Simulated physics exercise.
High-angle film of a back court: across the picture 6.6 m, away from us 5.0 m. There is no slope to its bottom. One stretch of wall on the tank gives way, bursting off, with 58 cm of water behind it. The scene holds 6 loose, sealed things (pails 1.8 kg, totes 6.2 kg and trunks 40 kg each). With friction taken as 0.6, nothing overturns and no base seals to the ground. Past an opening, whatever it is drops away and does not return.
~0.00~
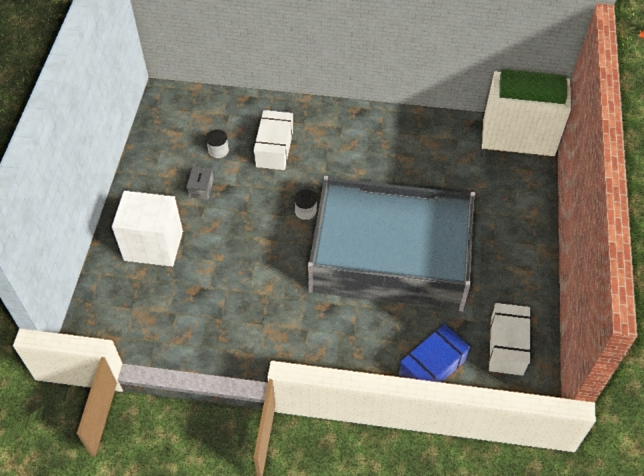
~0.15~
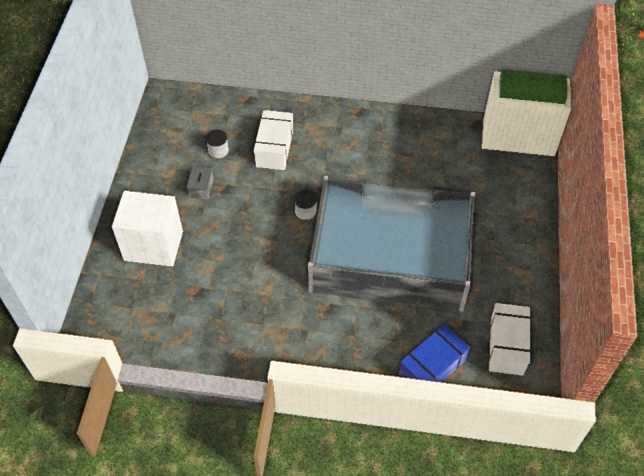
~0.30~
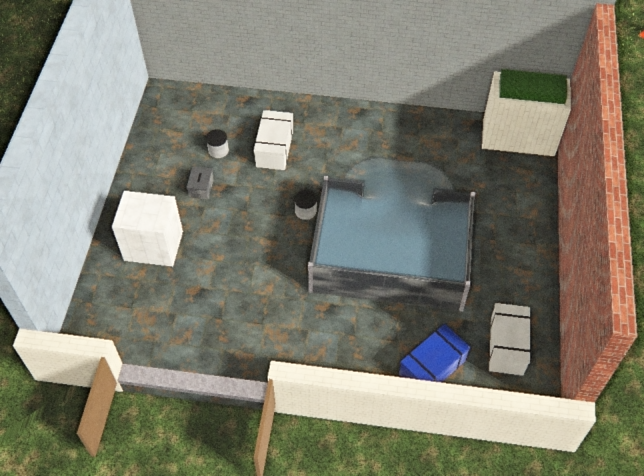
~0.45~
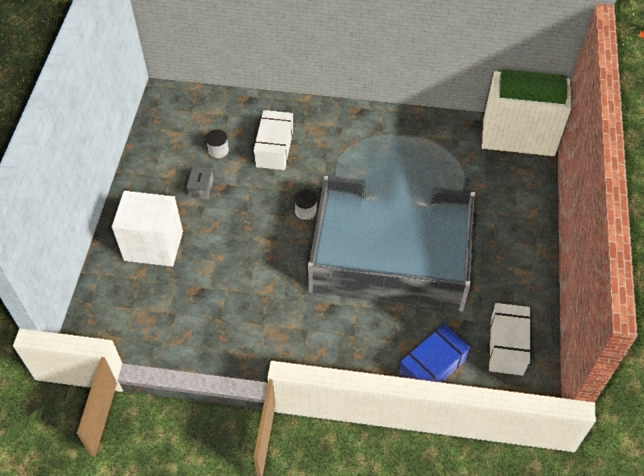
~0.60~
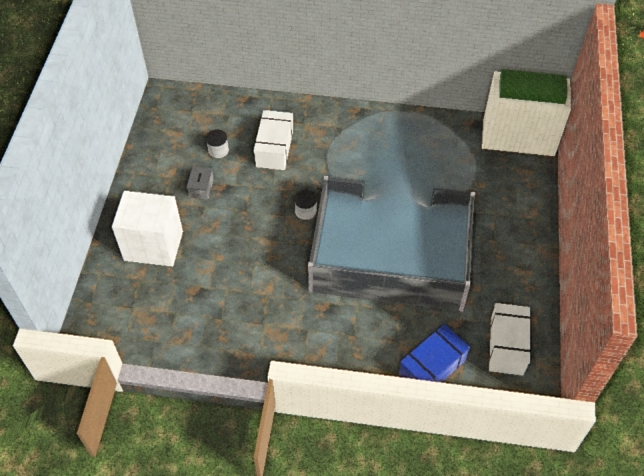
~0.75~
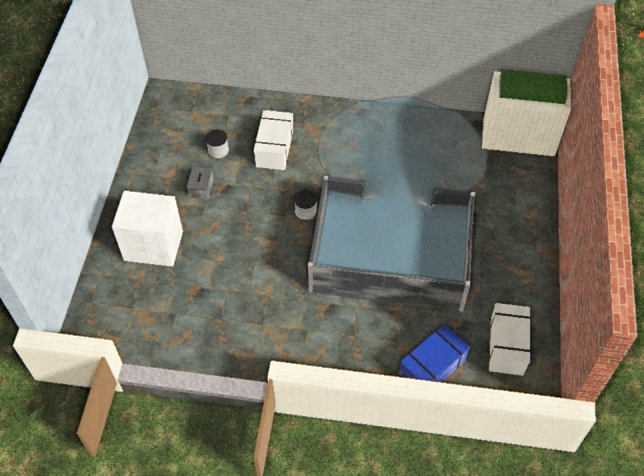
A tank of water in a walled courtyard burst open along its far side, and the water spread across the paving in a widening rounded sheet, while the blue trunk and white boxes stayed still.
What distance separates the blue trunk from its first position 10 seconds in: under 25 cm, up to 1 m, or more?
The blue trunk lies under 25 cm from it.
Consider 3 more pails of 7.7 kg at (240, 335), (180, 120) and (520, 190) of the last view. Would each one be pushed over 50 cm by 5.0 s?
In that order: Less, past it, past it.
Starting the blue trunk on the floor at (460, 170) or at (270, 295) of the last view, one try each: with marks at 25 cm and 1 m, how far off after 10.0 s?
In that order: It slides a little; it barely shifts.
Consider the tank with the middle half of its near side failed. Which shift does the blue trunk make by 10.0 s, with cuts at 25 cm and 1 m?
Result: The blue trunk goes a long way.
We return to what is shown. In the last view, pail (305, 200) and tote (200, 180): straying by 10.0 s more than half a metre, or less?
In sequence - crossed the line; stayed below the line.
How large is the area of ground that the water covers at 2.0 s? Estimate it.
Wet: Near 11.0 m2.
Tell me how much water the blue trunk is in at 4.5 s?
I'd put it at about 0 cm.
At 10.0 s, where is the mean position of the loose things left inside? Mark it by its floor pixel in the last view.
Around (315, 258).
After 2.0 s the blue trunk is near (436, 354), 0.0 m from its start, aground; 0 of 6 are out; 0 afloat.
After 4.5 s the blue trunk is near (436, 354), 0.0 m from its start, aground; 0 of 6 are out; 0 afloat.
After 7.0 s the blue trunk is near (436, 354), 0.0 m from its start, aground; 0 of 6 are out; 1 afloat.
After 10.0 s the blue trunk is near (436, 354), 0.0 m from its start, aground; 0 of 6 are out; 2 afloat.
